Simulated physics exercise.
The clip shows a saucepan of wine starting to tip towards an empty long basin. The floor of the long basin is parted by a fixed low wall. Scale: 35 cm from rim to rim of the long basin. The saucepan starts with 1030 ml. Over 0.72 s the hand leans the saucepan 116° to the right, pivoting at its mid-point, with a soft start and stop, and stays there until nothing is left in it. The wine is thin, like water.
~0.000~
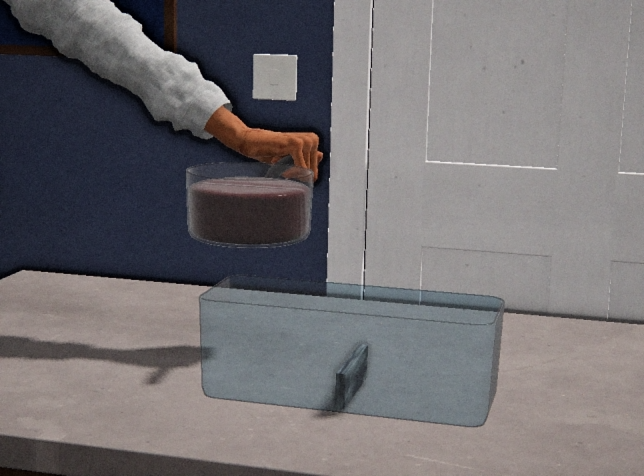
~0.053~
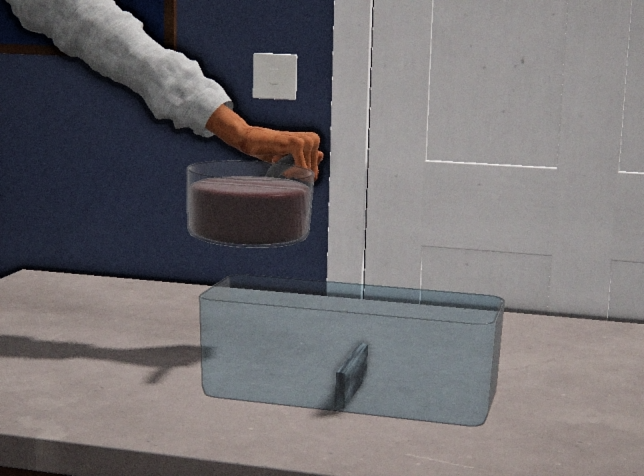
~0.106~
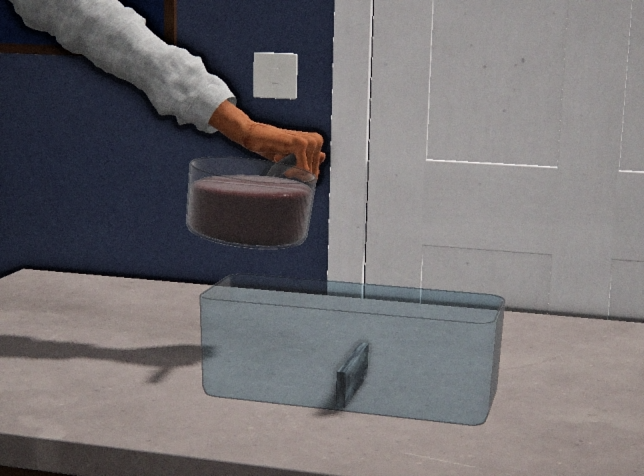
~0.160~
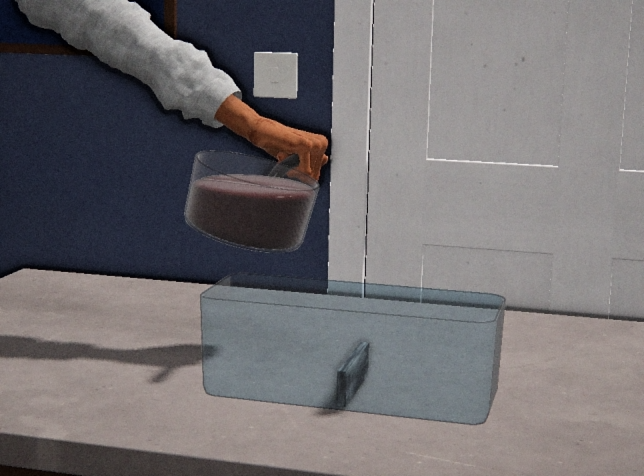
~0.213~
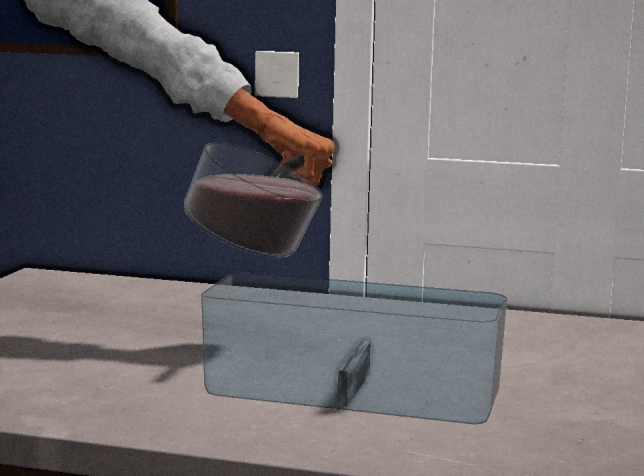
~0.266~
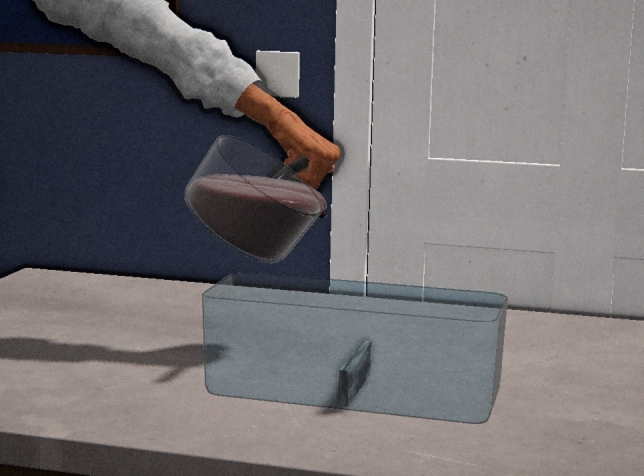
On a pale countertop before a dark blue wall and a white door, a hand in a light sleeve holds a clear pan of dark red liquid above an empty transparent basin, then steadily tilts the pan to the right.
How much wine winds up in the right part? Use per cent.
About 36 per cent.
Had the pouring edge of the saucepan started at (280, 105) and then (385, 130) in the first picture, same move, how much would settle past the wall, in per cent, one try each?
In turn about 25 and 80 per cent.
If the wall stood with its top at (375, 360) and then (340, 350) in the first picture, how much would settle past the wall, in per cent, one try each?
In turn about 15 and 45 per cent.
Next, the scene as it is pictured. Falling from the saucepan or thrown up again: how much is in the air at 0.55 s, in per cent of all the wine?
Some 28 per cent.
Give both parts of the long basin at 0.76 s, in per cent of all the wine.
Near 56 on the left, 32 on the right.
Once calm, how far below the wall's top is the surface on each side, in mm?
Some 16 mm on the left and 28 mm on the right.
After 0.55 s the tilt is 101° and 23 per cent is still to pour, 24 is left of the wall and 25 right of it.
After 0.76 s the tilt is 116° and 3 per cent is still to pour, 57 is left of the wall and 32 right of it.
After 0.98 s the tilt is 116° and 0 per cent is still to pour, 60 is left of the wall and 36 right of it.
After 1.22 s the tilt is 116° and 0 per cent is still to pour, 60 is left of the wall and 36 right of it.
In the end 60 per cent lies left of the wall, 36 right of it and 4 outside.
